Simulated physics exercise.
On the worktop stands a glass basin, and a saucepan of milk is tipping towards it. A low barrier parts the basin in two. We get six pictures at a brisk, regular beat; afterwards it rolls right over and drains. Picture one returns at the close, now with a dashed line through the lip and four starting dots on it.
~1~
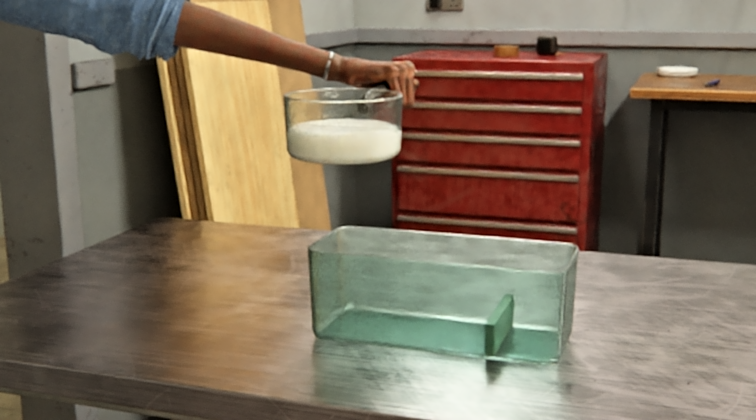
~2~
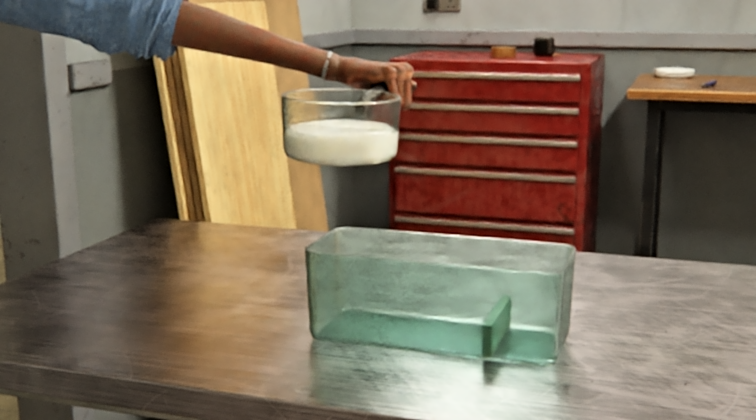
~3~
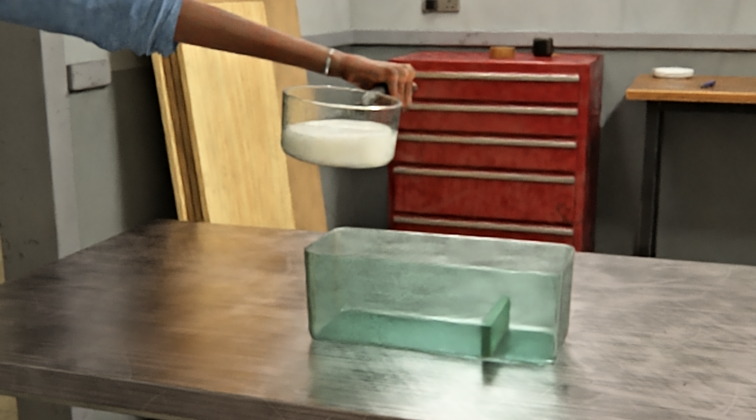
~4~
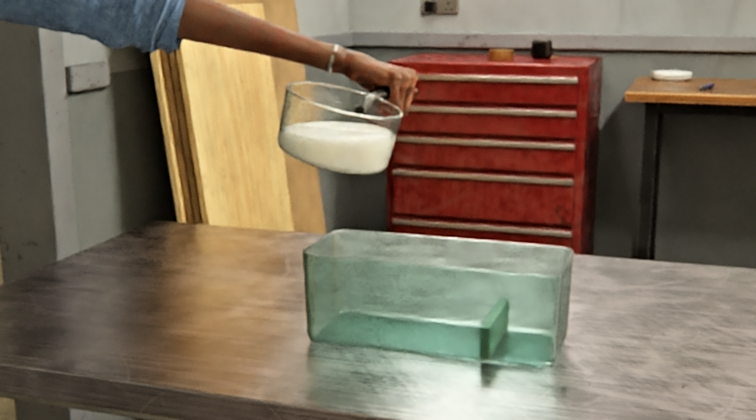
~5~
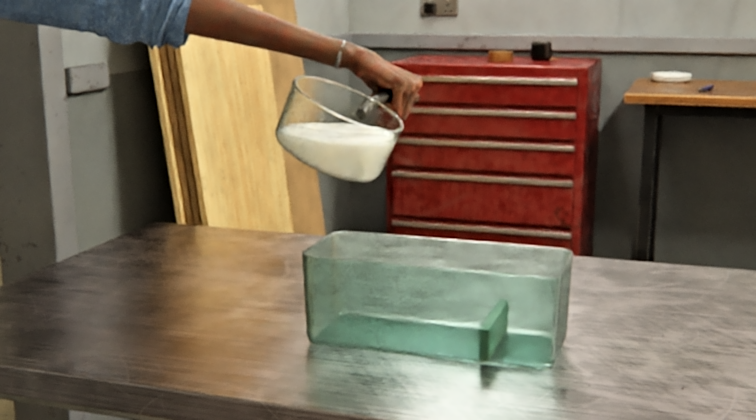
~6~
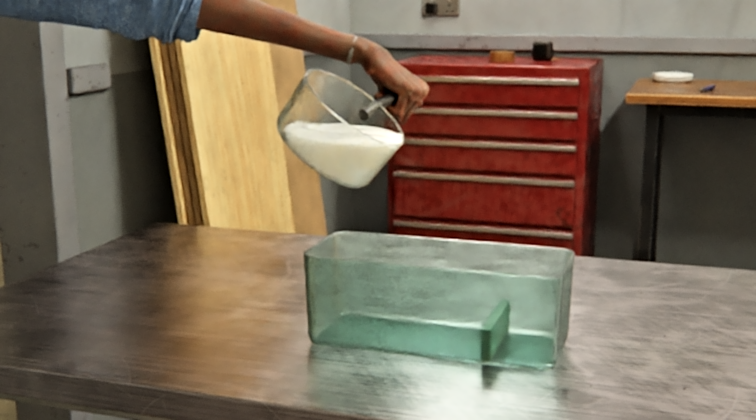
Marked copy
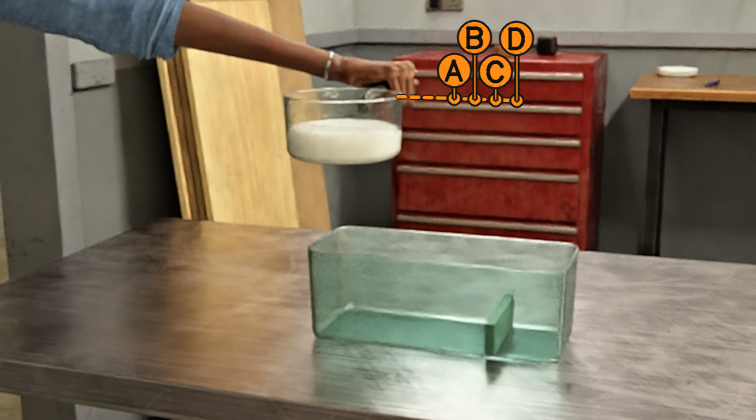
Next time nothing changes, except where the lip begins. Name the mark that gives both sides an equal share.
I would pick place B.
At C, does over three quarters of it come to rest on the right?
No.
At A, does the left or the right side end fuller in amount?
More ends on the left.
In orange, A at (454, 98); B at (474, 99); C at (495, 99); D at (516, 100).
With A, about 73 % ends left of the wall and 26 % right of it.
With B, about 46 % ends left of the wall and 53 % right of it.
With C, about 31 % ends left of the wall and 68 % right of it.
With D, about 24 % ends left of the wall and 74 % right of it.
